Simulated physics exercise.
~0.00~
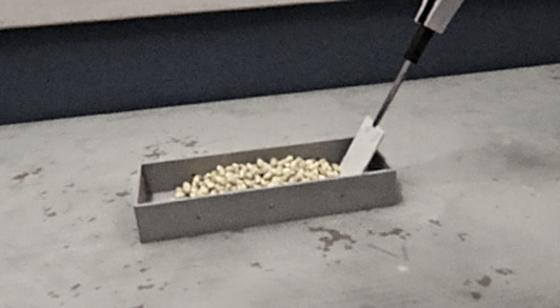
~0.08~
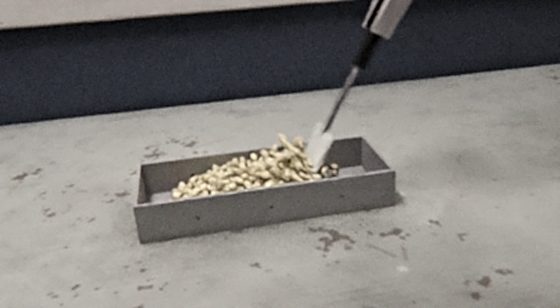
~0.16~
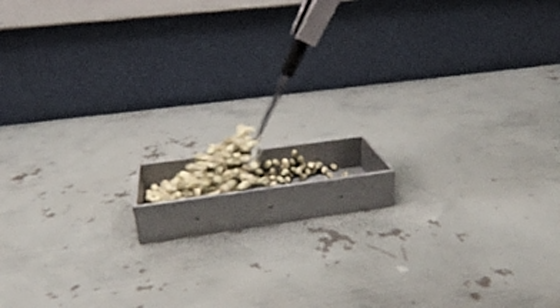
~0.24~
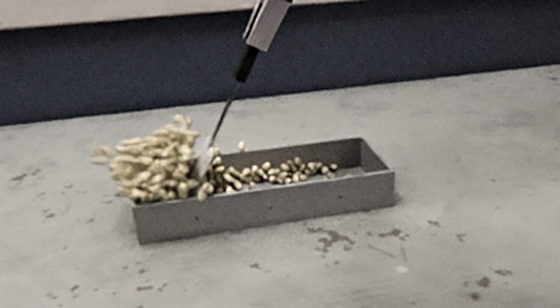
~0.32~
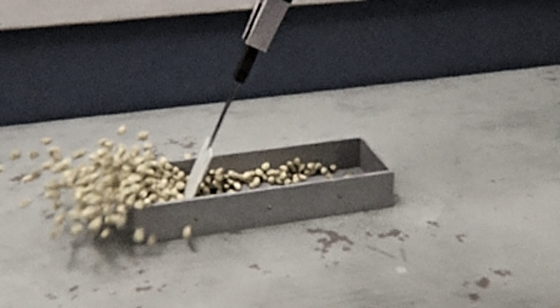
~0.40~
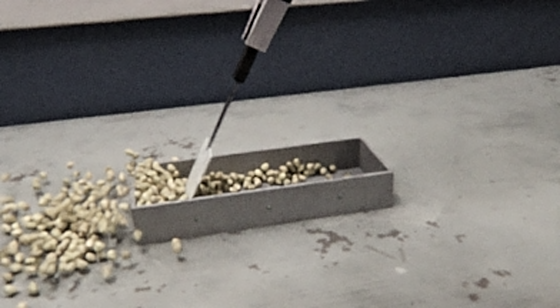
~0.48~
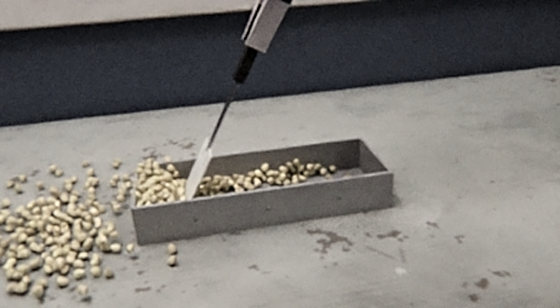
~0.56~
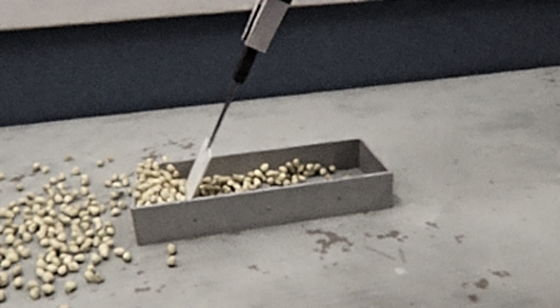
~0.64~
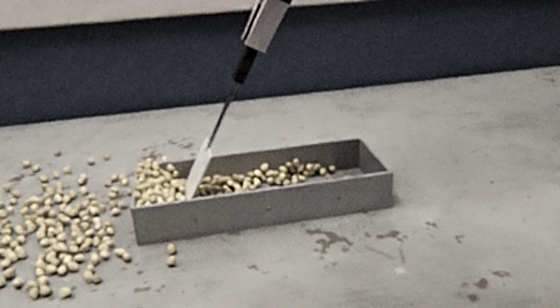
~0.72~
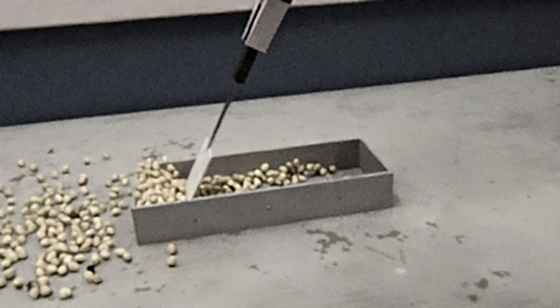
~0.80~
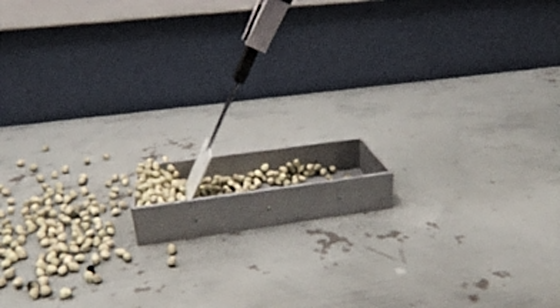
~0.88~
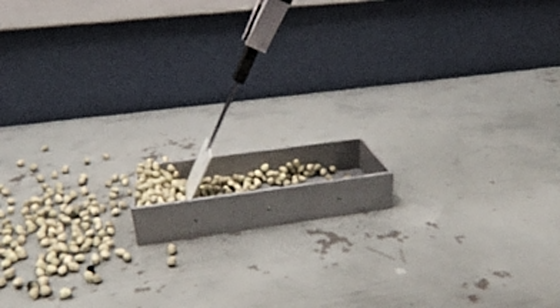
On a worn gray table top, a robot arm swept a spatula leftward through a trough of pale dried beans, piling them up and flinging many over the left end, then stopped, leaving beans scattered on the table and the rest in the trough.
